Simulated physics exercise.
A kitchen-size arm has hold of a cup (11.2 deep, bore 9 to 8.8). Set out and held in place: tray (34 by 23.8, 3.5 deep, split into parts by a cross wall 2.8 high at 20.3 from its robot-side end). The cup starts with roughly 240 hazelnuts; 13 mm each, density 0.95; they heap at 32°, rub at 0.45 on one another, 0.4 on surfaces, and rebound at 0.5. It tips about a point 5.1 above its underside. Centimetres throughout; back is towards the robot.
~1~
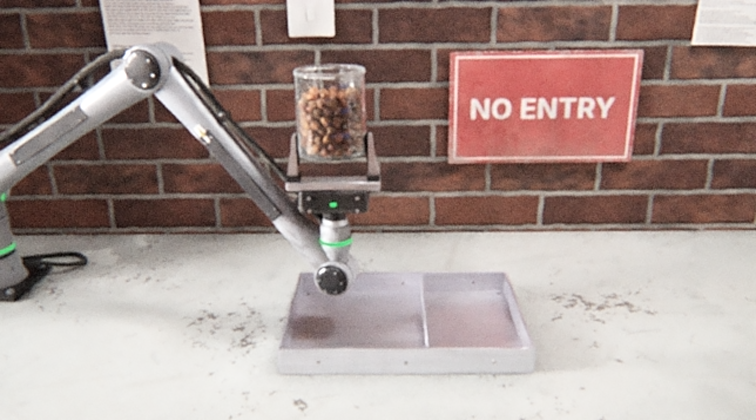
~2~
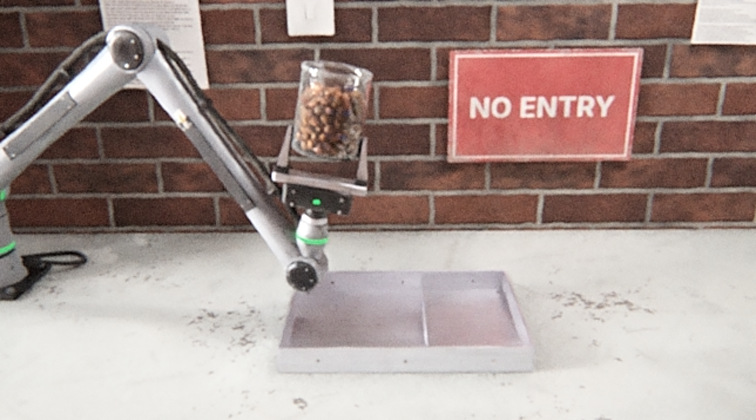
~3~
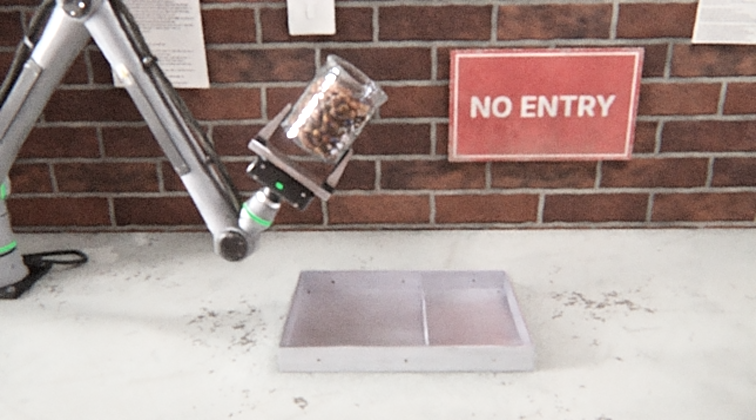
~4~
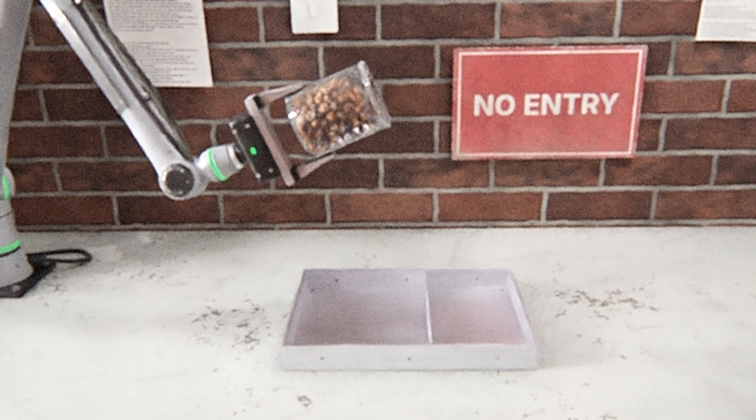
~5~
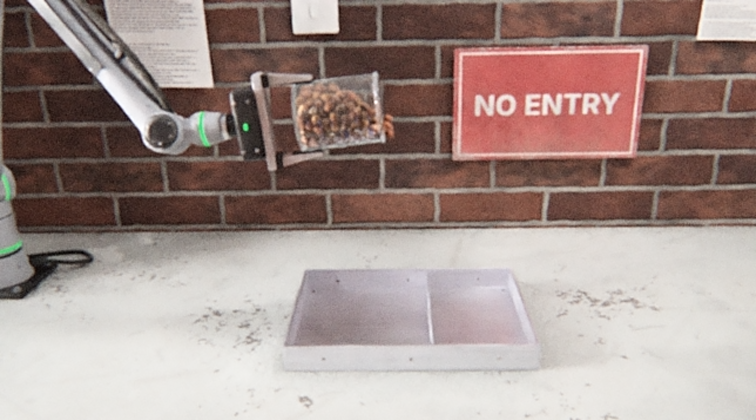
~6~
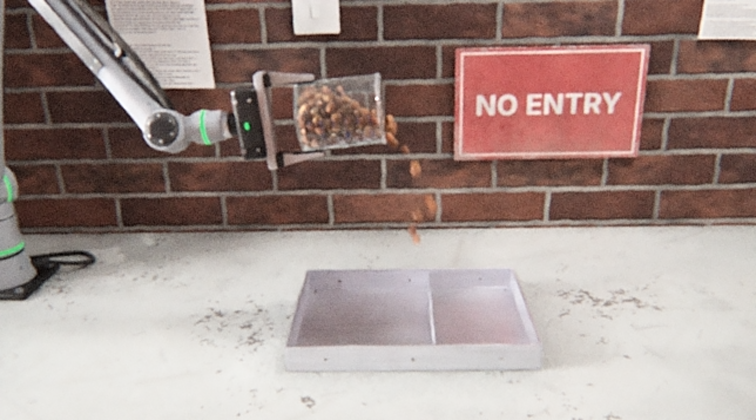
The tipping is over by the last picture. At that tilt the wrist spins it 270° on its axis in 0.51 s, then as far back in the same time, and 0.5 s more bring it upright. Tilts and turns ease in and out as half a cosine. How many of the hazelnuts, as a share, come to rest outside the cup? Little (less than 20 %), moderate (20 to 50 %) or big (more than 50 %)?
Share outside the cup: Moderate (20 to 50 %).
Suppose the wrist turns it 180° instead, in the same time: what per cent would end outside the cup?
In that case some 35 per cent.
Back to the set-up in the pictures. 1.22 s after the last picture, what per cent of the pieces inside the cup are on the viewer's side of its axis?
About 55 per cent.
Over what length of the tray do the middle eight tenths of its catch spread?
Some 24 cm.
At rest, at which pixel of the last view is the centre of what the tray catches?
At about (462, 318).
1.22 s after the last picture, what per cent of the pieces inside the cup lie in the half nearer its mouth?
Some 30 per cent.
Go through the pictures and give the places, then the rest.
Cup middle at (331, 113), upright; upper third of the load around (331, 101), from x 305 to 360, top at y 90; 243 in the cup, in the first frame.
Cup middle at (331, 111), tipped 11°; upper third of the load around (330, 101), from x 300 to 360, top at y 85, in the second frame.
Cup middle at (334, 111), tipped 38°; upper third of the load around (330, 99), from x 295 to 365, top at y 80, in the third frame.
Cup middle at (338, 111), tipped 67°; upper third of the load around (331, 98), from x 295 to 370, top at y 80, in the fourth frame.
Cup middle at (339, 113), tipped 84°; upper third of the load around (326, 100), from x 300 to 390, top at y 90, in the fifth frame.
Cup middle at (340, 113), tipped 85°; upper third of the load around (325, 104), from x 300 to 435, top at y 90; 234 in the cup, 9 in flight or on a rim, in the sixth frame.
Then, 0.61 s after the last picture, tipped 85°, highest piece 36 above the table; 191 in the cup, 21 in the far-side part, 17 in the robot-side part, 14 in flight or on a rim.
Then, 1.22 s after the last picture, tipped 57°, highest piece 35 above the table; 157 in the cup, 46 in the far-side part, 31 in the robot-side part, 1 on the table or floor, 8 in flight or on a rim.
Then, 1.72 s after the last picture, upright, highest piece 35 above the table; 156 in the cup, 52 in the far-side part, 34 in the robot-side part, 1 on the table or floor.
Then, 2.42 s after the last picture, upright, highest piece 35 above the table; 156 in the cup, 52 in the far-side part, 34 in the robot-side part, 1 on the table or floor.
Final count, 156 in the cup, 52 in the far-side part, 34 in the robot-side part, 1 on the table or floor. That is 36 % outside the cup.
